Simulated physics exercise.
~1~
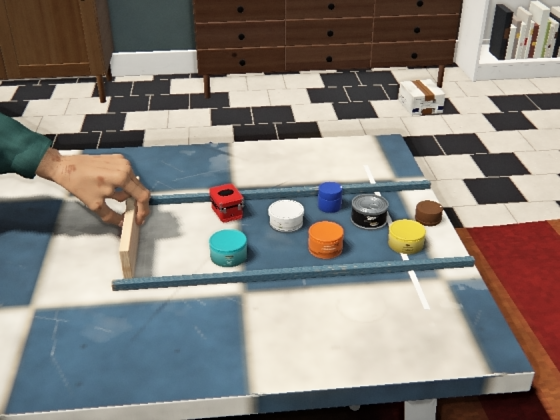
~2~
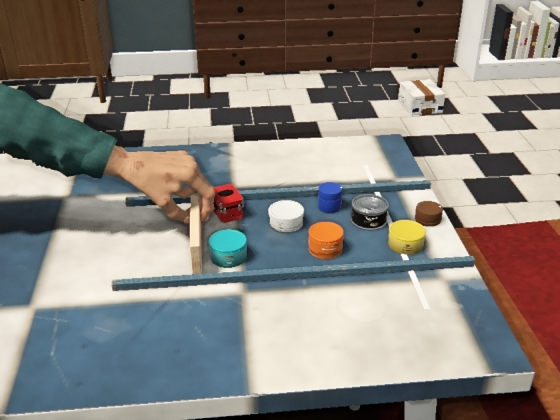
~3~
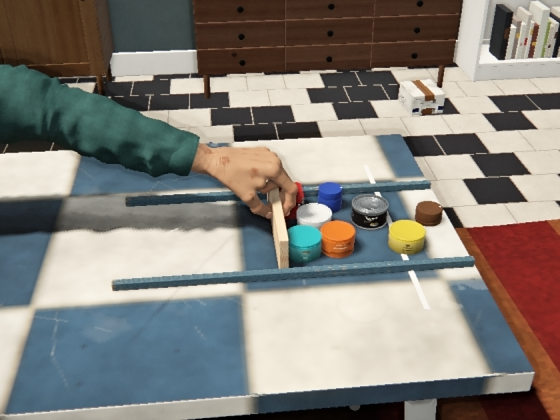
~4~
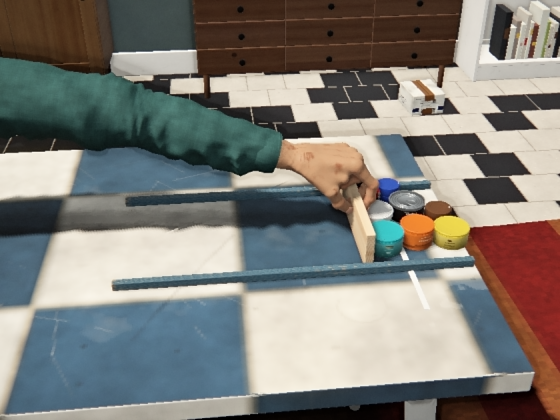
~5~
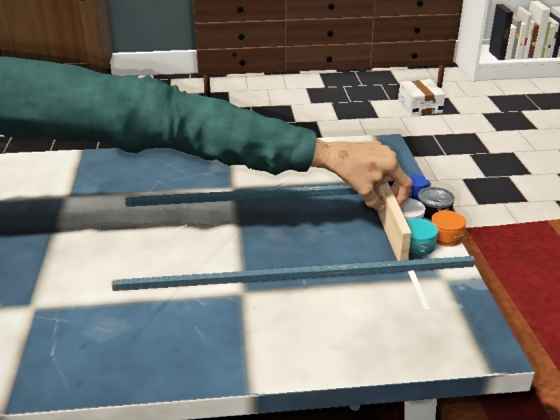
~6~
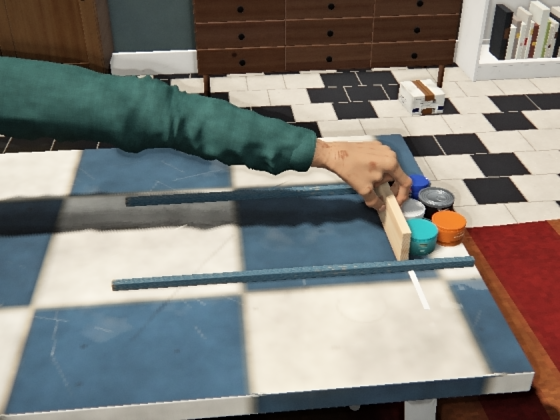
We see a hand push an upright board rightward between two rails on a table, gathering a red case, a turquoise tub and other small containers toward the edge, until the yellow tub and brown lid are out of sight and the board stops with the rest bunched at the edge.
